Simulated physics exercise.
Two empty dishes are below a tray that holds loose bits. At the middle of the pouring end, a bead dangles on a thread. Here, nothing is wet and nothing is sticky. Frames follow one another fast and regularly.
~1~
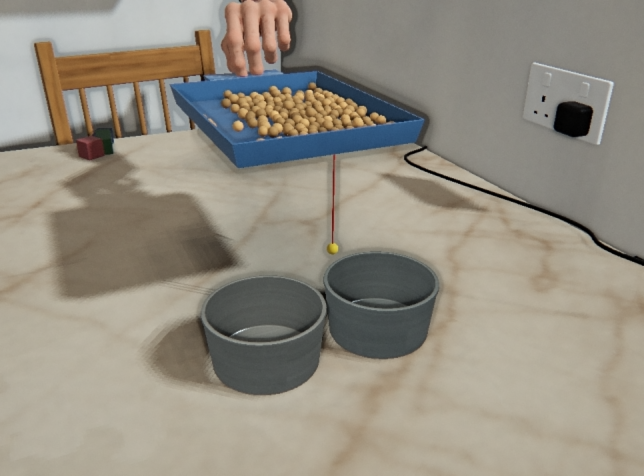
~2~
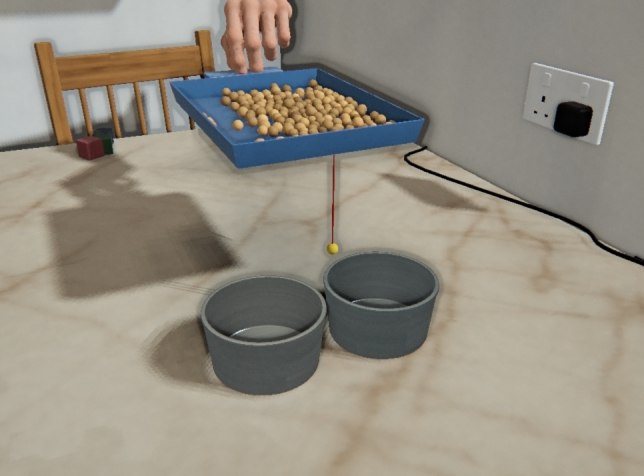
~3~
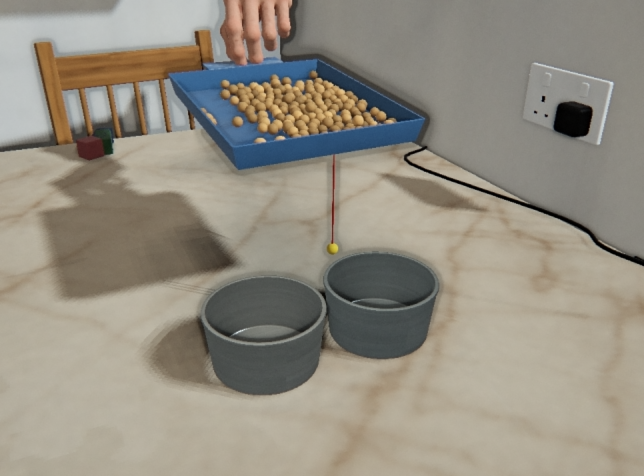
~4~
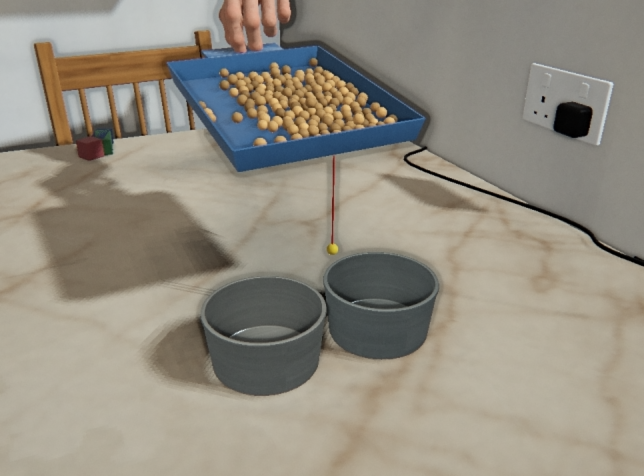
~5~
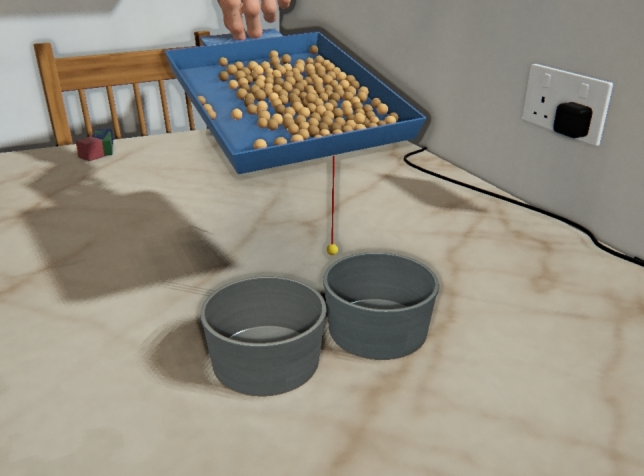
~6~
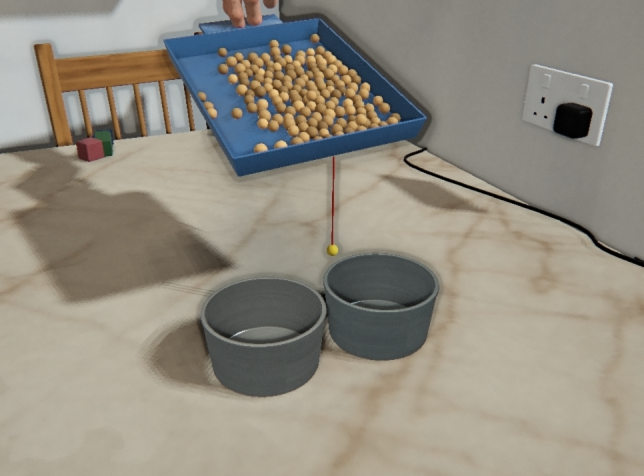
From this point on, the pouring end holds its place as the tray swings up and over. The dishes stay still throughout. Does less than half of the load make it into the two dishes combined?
No. The dishes are going to end up holding the main part.
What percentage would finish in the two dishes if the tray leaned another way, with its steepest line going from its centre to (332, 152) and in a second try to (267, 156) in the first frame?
In order: About 80, then 90 percent.
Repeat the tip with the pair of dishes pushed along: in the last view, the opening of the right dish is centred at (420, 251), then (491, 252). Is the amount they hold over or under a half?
Result - try one, below the halfway mark; try two, below the halfway mark.
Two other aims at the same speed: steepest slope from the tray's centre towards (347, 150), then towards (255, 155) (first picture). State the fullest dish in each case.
First try: The dish to the right; second try: The dish to the left.
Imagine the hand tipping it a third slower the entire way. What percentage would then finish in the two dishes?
I'd say near 90 per cent.
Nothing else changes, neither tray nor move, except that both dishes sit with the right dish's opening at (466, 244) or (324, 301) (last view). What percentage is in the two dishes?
10 %, 70 %.
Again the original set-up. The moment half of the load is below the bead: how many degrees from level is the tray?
About 90 degrees.
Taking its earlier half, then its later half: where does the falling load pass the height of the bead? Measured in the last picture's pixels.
It passes near (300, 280) first and then near (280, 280).
Soon, tray tipped steeply; nearly all on the tray; a stray few in the air.
A while on, tray tipped right over; about a quarter on the tray; about half in the left dish; a small part in the right dish; a small part outside both; about a quarter in the air.
Towards the end, tray tipped past a quarter turn; about two thirds in the left dish; about a quarter in the right dish; a small part outside both.
Finally, tray tipped past a quarter turn; about two thirds in the left dish; about a quarter in the right dish; a small part outside both.
